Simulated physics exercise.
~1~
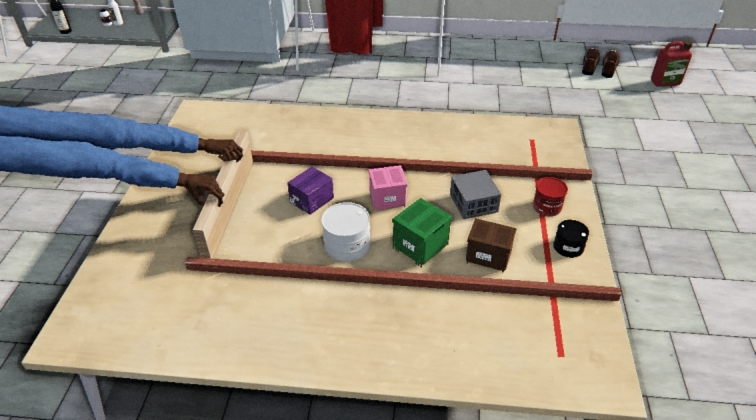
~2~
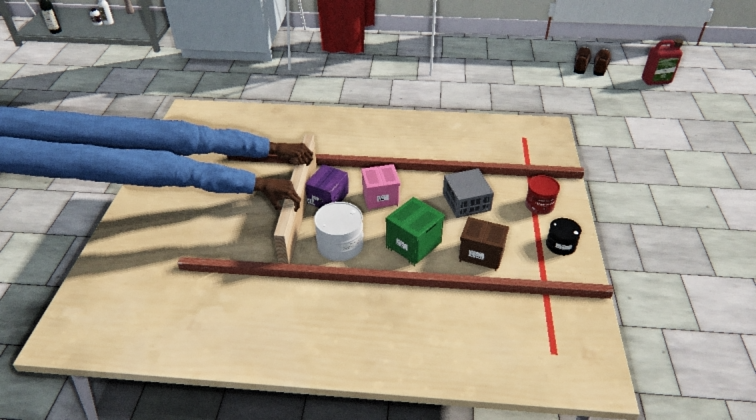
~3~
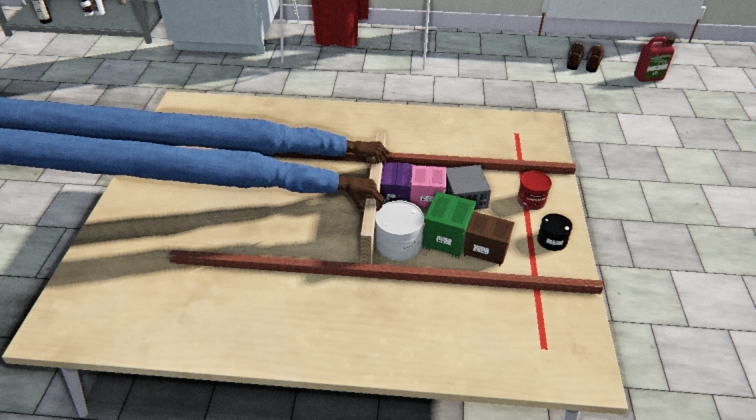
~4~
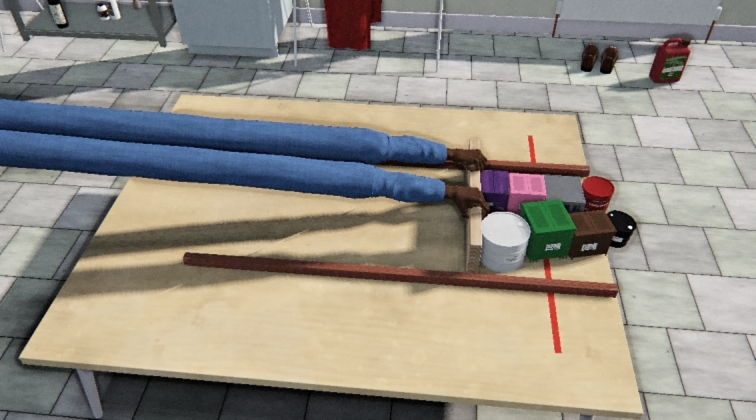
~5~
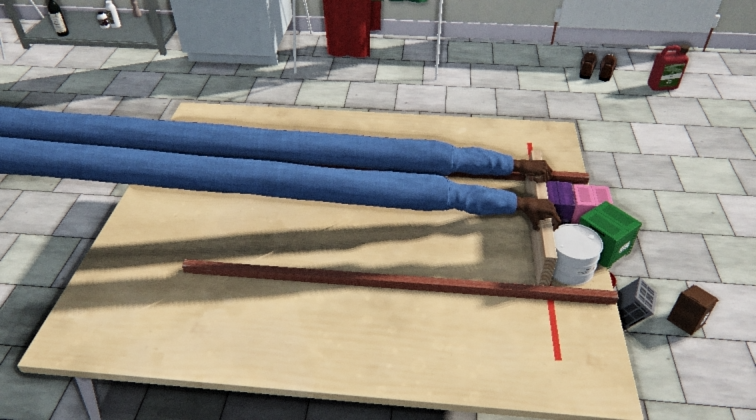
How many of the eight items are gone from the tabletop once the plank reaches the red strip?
Four are gone from it, namely the grey crate and the brown box, seen beyond the right edge, and the red and black containers, which are no longer in sight.
